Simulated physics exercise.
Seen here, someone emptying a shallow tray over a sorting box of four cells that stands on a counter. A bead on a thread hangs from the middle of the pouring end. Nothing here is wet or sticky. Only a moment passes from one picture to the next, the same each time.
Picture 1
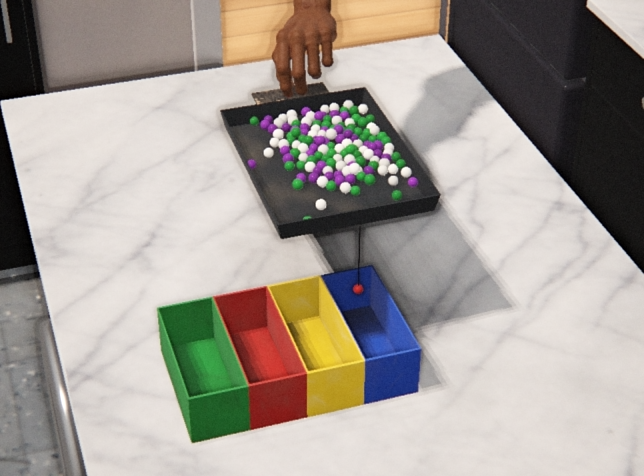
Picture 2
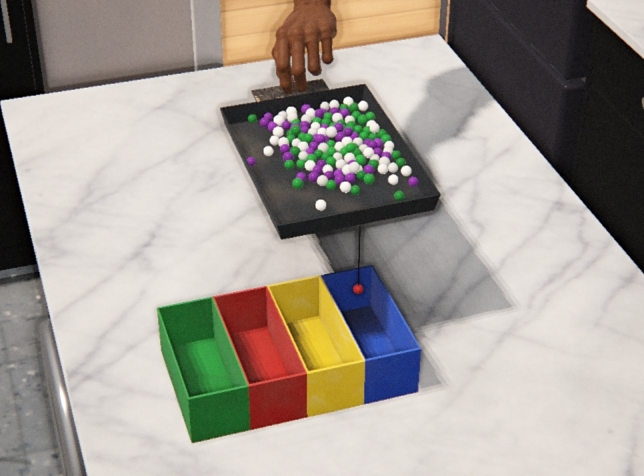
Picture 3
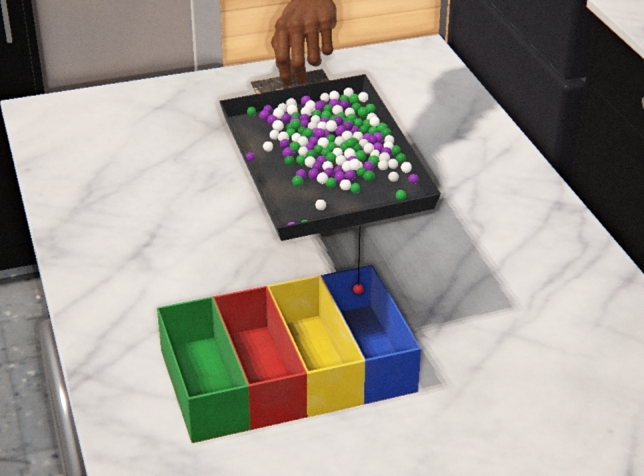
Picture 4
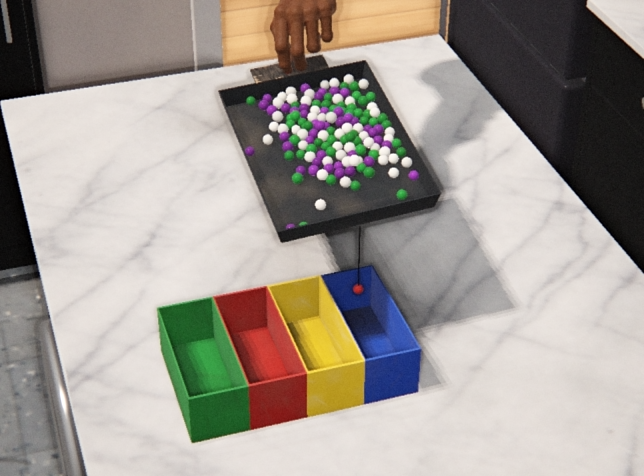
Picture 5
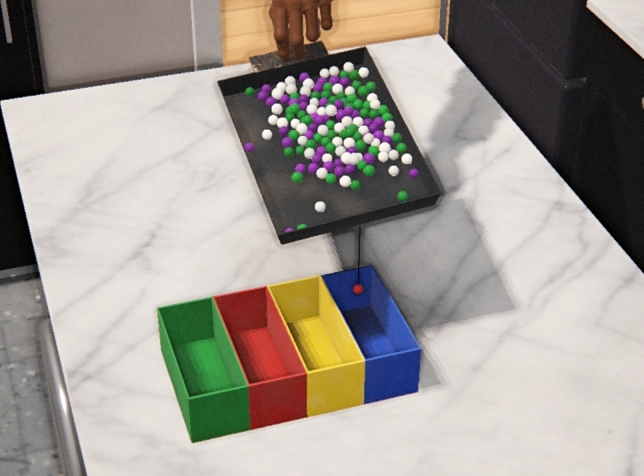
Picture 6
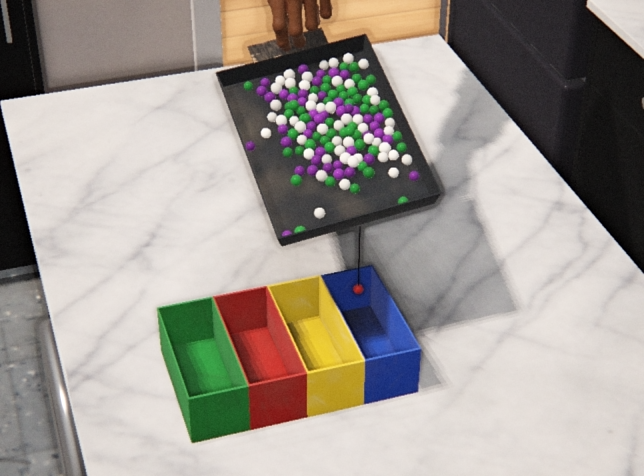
A hand held a black tray of white, green and purple beads above a box with green, red, yellow and blue cells, then gradually tilted it, its near left corner dipping lowest.
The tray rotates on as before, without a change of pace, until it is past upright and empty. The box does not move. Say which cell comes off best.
Most goes to the yellow cell.
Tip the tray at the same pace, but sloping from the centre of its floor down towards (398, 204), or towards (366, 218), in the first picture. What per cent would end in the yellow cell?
About 0 and 20 per cent.
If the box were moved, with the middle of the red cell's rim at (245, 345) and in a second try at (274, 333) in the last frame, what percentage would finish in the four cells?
First some 100, then 100 per cent.
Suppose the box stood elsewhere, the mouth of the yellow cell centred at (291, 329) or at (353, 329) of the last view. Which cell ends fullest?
At the first place yellow, at the second the cell in red.
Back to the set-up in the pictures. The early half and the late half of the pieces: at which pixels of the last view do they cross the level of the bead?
Around (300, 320) and then (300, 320).
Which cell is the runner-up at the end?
Next in line is the red cell.
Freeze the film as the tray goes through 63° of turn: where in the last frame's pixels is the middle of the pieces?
At about (315, 219).
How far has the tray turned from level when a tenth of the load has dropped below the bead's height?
Roughly 65°.
Just after the last frame, tray tipped steeply; the larger part on the tray; about a tenth in the yellow cell; just a few in the red cell; about a tenth falling or outside the box.
A moment on, tray tipped past a quarter turn; roughly a quarter on the tray; roughly a third in the yellow cell; roughly a quarter in the red cell; just a few in the blue cell; just a few in the green cell; about a tenth falling or outside the box.
Further on, tray tipped past a quarter turn; roughly half in the yellow cell; roughly a third in the red cell; about a tenth in the blue cell; just a few in the green cell; just a few falling or outside the box.
When it is over, tray tipped past a quarter turn; roughly half in the yellow cell; roughly a third in the red cell; about a tenth in the blue cell; just a few in the green cell; just a few outside the box.
